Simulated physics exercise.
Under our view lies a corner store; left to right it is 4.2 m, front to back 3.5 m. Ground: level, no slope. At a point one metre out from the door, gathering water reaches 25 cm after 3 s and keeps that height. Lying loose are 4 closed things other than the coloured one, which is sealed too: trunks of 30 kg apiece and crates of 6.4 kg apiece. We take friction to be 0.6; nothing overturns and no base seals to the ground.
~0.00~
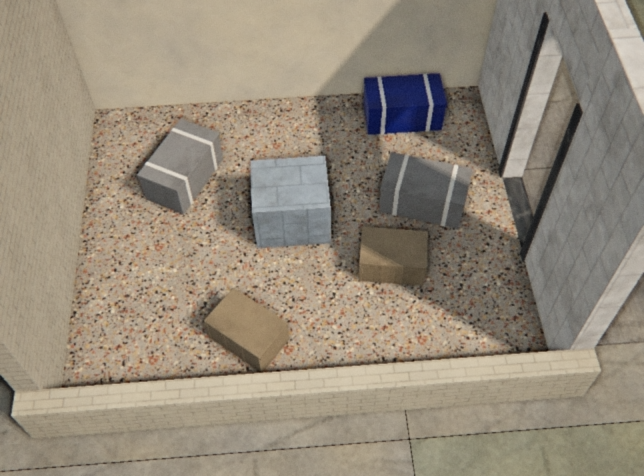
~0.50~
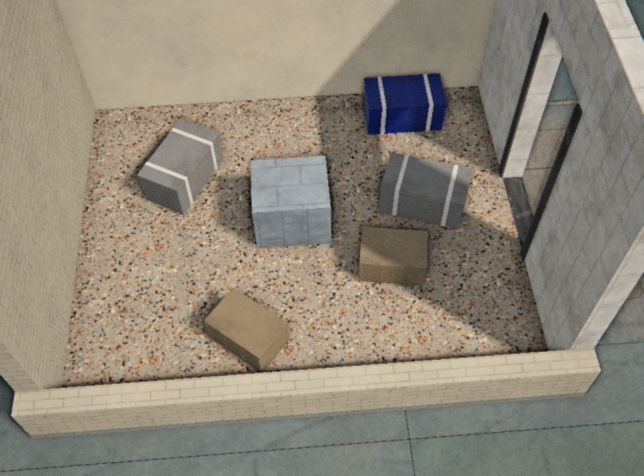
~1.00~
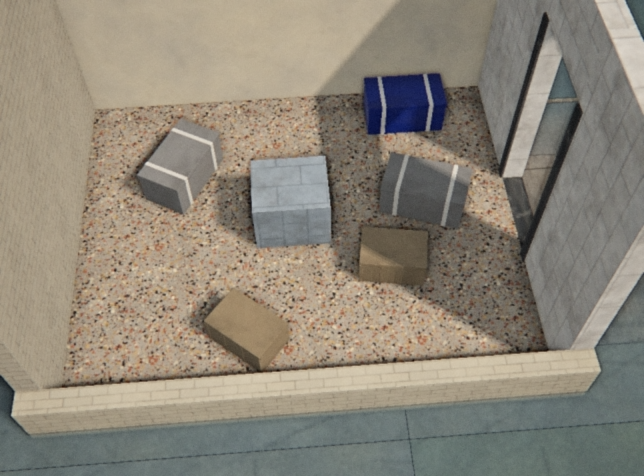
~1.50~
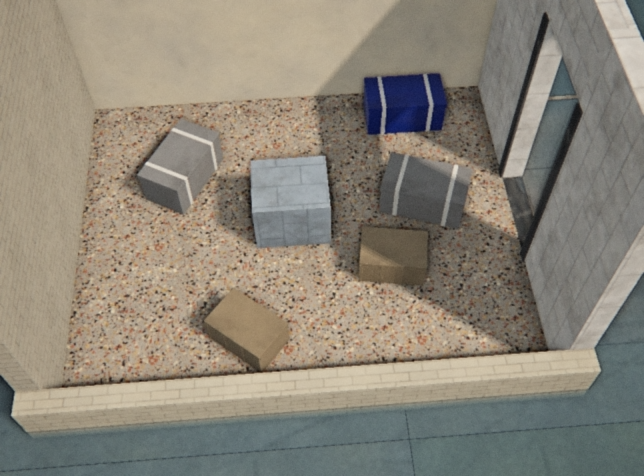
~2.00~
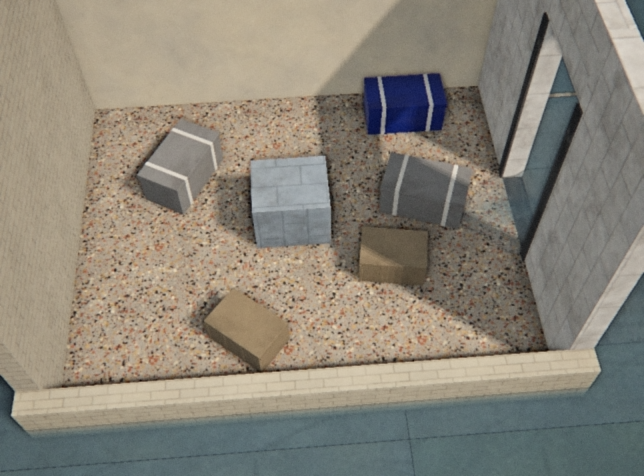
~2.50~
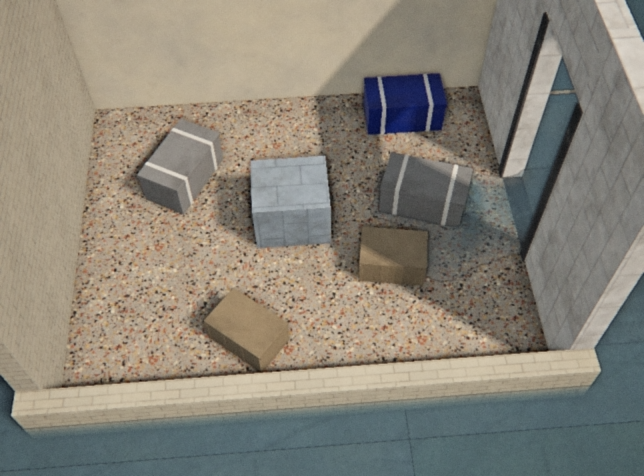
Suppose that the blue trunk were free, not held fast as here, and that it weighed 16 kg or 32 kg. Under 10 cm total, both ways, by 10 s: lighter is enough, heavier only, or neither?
Only the upper figure is adequate.
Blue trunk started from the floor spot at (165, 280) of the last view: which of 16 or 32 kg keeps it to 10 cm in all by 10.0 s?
Outcome - failure with both.
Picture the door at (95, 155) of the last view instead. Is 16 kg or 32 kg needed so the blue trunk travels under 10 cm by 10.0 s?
Both fall short.
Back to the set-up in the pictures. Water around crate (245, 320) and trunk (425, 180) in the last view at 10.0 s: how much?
Around 12 cm and 8 cm.
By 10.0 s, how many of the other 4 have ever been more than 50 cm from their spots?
Answer: 4.
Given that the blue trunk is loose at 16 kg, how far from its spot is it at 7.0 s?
Shift: Roughly 10 cm.
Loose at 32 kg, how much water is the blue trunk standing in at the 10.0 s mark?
About 7 cm.
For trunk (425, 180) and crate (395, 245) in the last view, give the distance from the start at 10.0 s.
Net displacement, in order: 50 cm; 150 cm.
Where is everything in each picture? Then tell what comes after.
The blue trunk at (405, 91) rests on the ground; water covers 0.0 m2; 0 of 5 have shifted, in the first frame.
The blue trunk at (405, 91), on the bottom; 0.0 m2 under water; 0 of 5 have shifted, in the second frame.
The blue trunk at (405, 91), on the bottom; 0.0 m2 under water; 0 of 5 have shifted, in the third frame.
The blue trunk at (405, 91), on the bottom; water covers 0.0 m2; 0 of 5 have shifted, in the fourth frame.
The blue trunk at (405, 91) rests on the ground; water covers 0.3 m2; 0 of 5 have shifted, in the fifth frame.
The blue trunk at (405, 91), on the bottom; water covers 0.8 m2; 0 of 5 have shifted, in the sixth frame.
After 3.5 s the blue trunk would be 2 cm from its start with 16 kg and 0 cm from its start with 32 kg; 4 cm of water round it then.
After 4.5 s the blue trunk would be 18 cm from its start with 16 kg and 0 cm from its start with 32 kg; 4 cm of water round it then.
After 7.0 s the blue trunk would be 14 cm from its start with 16 kg and 0 cm from its start with 32 kg; 5 cm of water round it then.
After 10.0 s the blue trunk would be 54 cm from its start with 16 kg and 0 cm from its start with 32 kg; 7 cm of water round it then.
